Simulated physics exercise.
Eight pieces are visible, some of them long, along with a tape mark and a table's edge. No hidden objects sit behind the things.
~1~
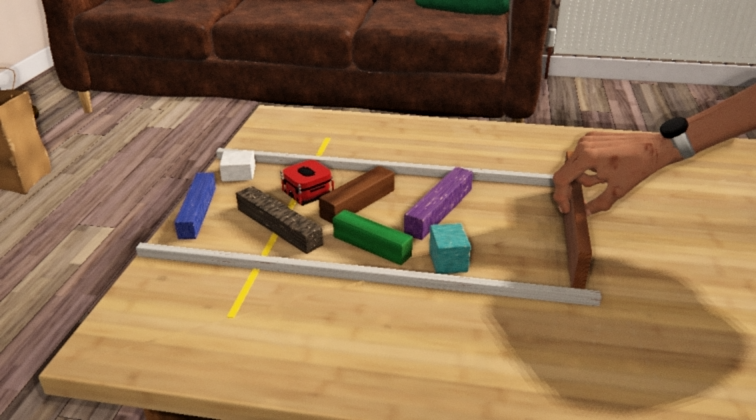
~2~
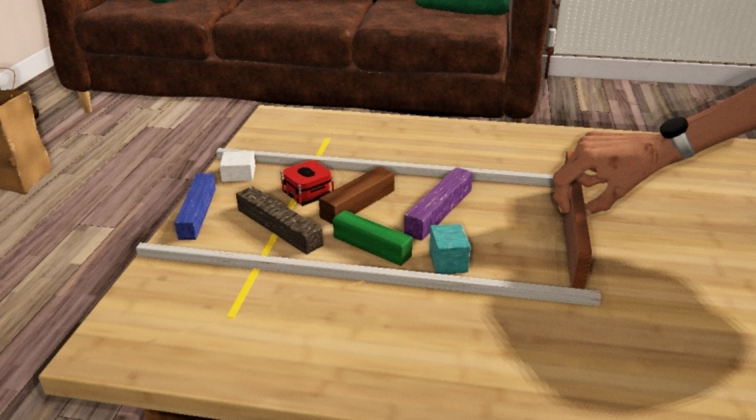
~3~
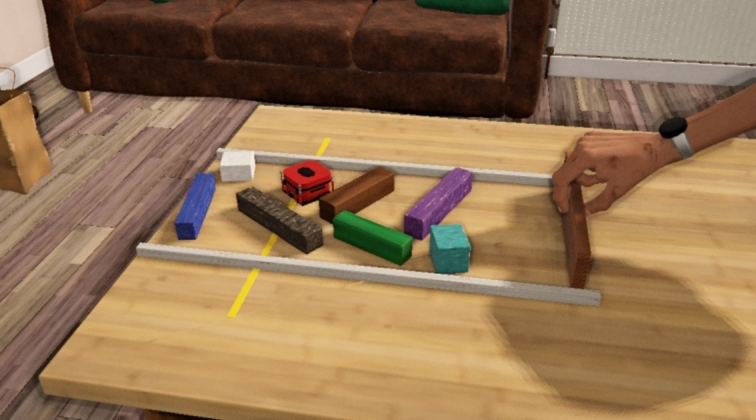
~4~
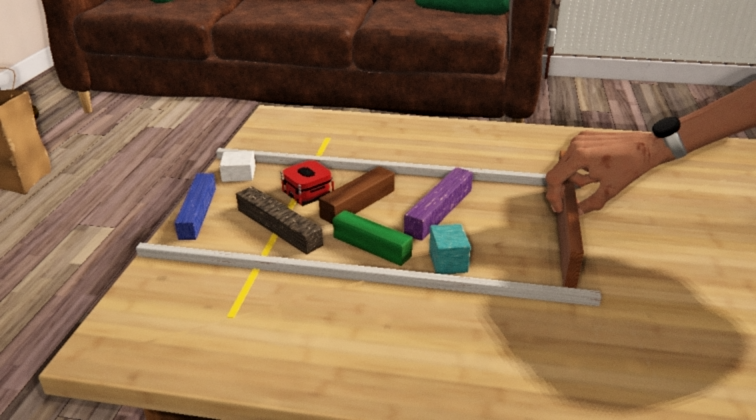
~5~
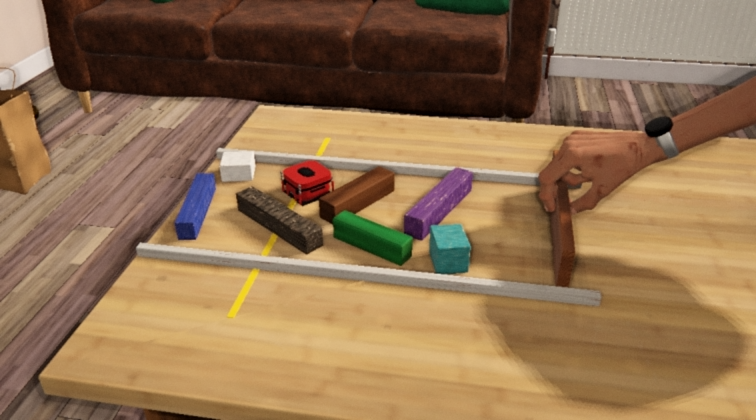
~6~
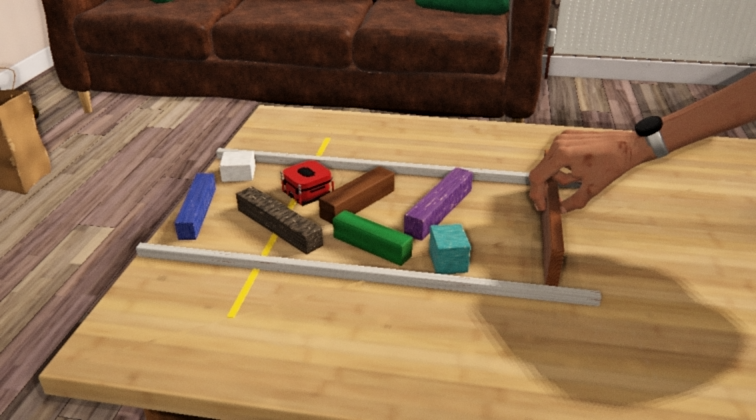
A living room with a brown leather sofa is seen from slightly above, looking across a light wooden table. Between two pale rails lie a blue bar and white block at left, a dark bar over yellow tape, a red case, brown and green bars in the middle, and purple and turquoise pieces at right. A hand wearing a watch holds a brown board upright, at first still, then slides it slightly left.
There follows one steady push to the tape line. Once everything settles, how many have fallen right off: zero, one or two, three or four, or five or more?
The count of pieces that drop is nil, then.
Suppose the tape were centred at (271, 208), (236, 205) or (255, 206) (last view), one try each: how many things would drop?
Result per try: 0; 4; 2.
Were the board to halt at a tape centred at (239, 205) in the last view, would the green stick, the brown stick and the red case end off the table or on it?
What happens: The green stick does not come off, the brown stick does not come off, the red case goes down.
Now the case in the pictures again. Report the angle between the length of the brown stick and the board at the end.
Misalignment: Close to 0°.
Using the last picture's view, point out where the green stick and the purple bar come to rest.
Final positions: Near (231, 209); near (285, 189).
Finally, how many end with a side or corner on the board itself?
Number: 2.
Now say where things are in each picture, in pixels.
Blue bar (197, 205); white block (238, 166); black bar (278, 218); board (574, 216); tape (289, 209), in the first picture.
White block (238, 166); purple bar (440, 202), in the second picture.
Black bar (278, 219); turquoise block (449, 249), in the third picture.
Blue bar (197, 205); red case (308, 183), in the fourth picture.
White block (238, 166); green stick (372, 237), in the fifth picture.
Blue bar (197, 205); white block (238, 166); black bar (278, 219); board (550, 213); tape (289, 209), in the sixth picture.
A little later, none off yet; blue bar at rest near (197, 205); white block at rest near (238, 166); black bar at rest near (278, 219).
When it is over, the number that fall off is zero.
